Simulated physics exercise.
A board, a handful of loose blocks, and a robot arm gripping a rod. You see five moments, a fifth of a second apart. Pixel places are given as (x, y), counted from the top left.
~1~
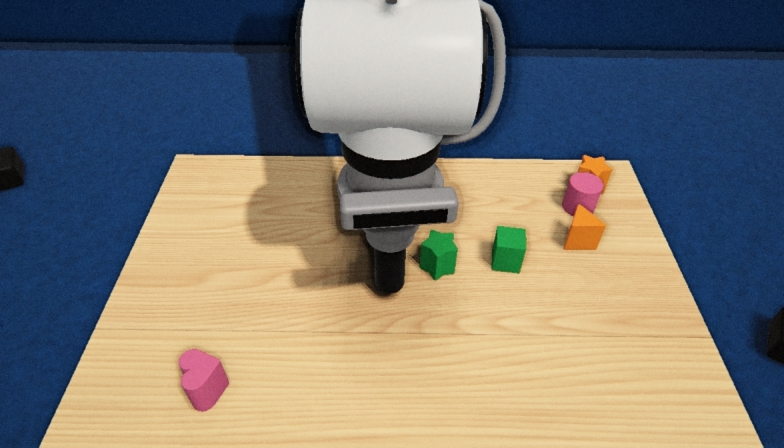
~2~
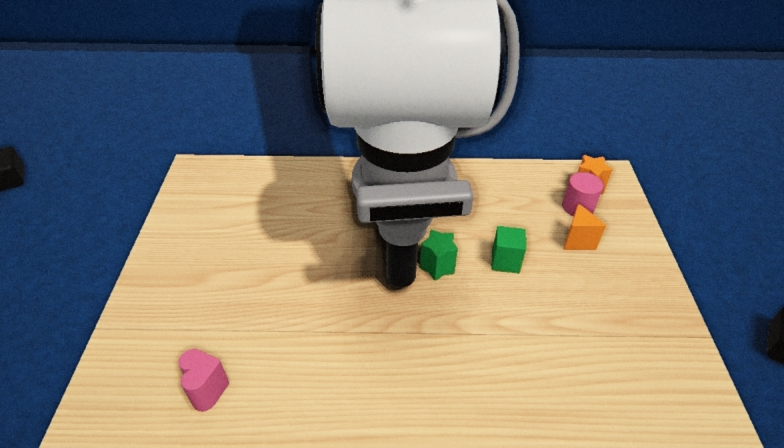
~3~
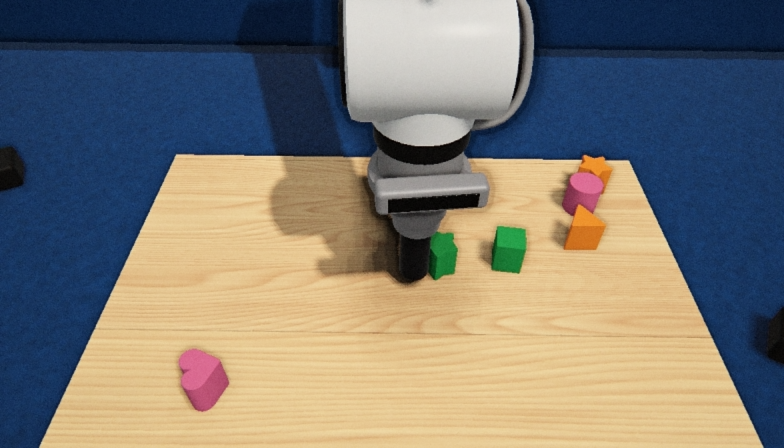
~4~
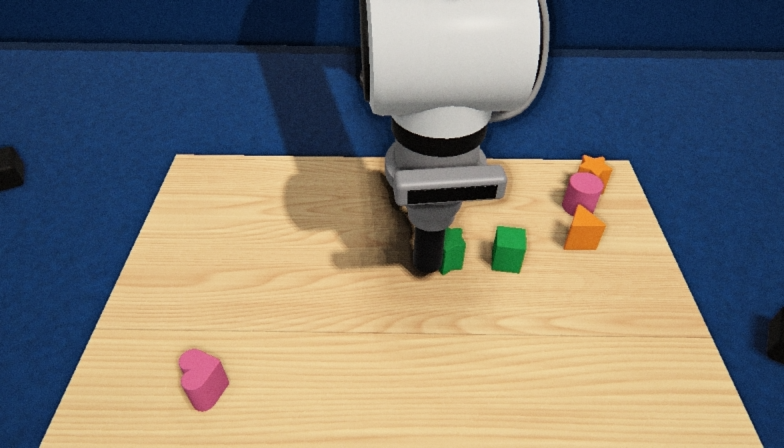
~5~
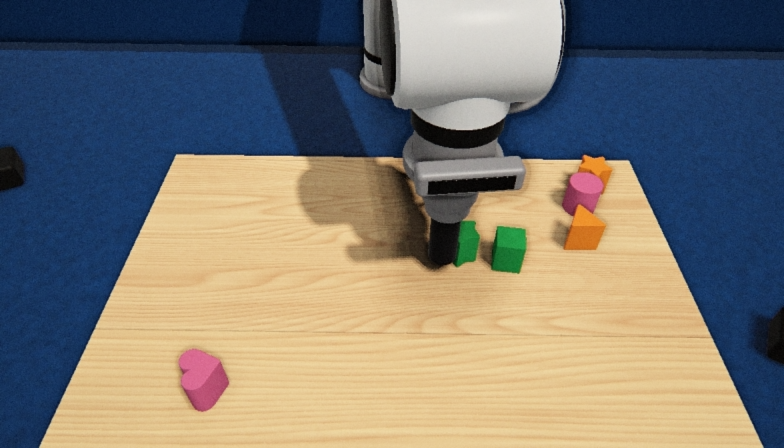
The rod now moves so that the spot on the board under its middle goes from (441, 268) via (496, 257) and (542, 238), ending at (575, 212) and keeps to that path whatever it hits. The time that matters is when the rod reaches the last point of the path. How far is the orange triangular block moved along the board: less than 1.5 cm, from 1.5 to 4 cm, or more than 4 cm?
Distance: Below 1.5 cm.
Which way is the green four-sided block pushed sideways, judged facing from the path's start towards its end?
The shift is rightward.
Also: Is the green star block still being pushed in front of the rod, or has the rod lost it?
Lost on the way.
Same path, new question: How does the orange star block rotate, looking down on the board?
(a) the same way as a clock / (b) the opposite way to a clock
Choice b: The opposite way to a clock.
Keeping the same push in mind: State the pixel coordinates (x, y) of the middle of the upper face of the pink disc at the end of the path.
Expect it around (598, 174).
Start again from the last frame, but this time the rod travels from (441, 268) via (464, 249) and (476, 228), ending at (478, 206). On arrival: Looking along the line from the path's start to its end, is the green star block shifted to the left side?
No.
What follows on the original path. One third of the way, rod (499, 246); green star block (491, 214), turned 65° anticlockwise; green four-sided block (532, 235).
Two thirds of the way, rod (547, 226); green star block (494, 212), turned 80° anticlockwise; green four-sided block (564, 234), turned 45° clockwise.
At the end, rod (579, 201); green star block (494, 212), turned 80° anticlockwise; green four-sided block (564, 234), turned 45° clockwise; orange triangular block unmoved; pink disc (598, 174); orange star block (601, 157), turned 25° anticlockwise.
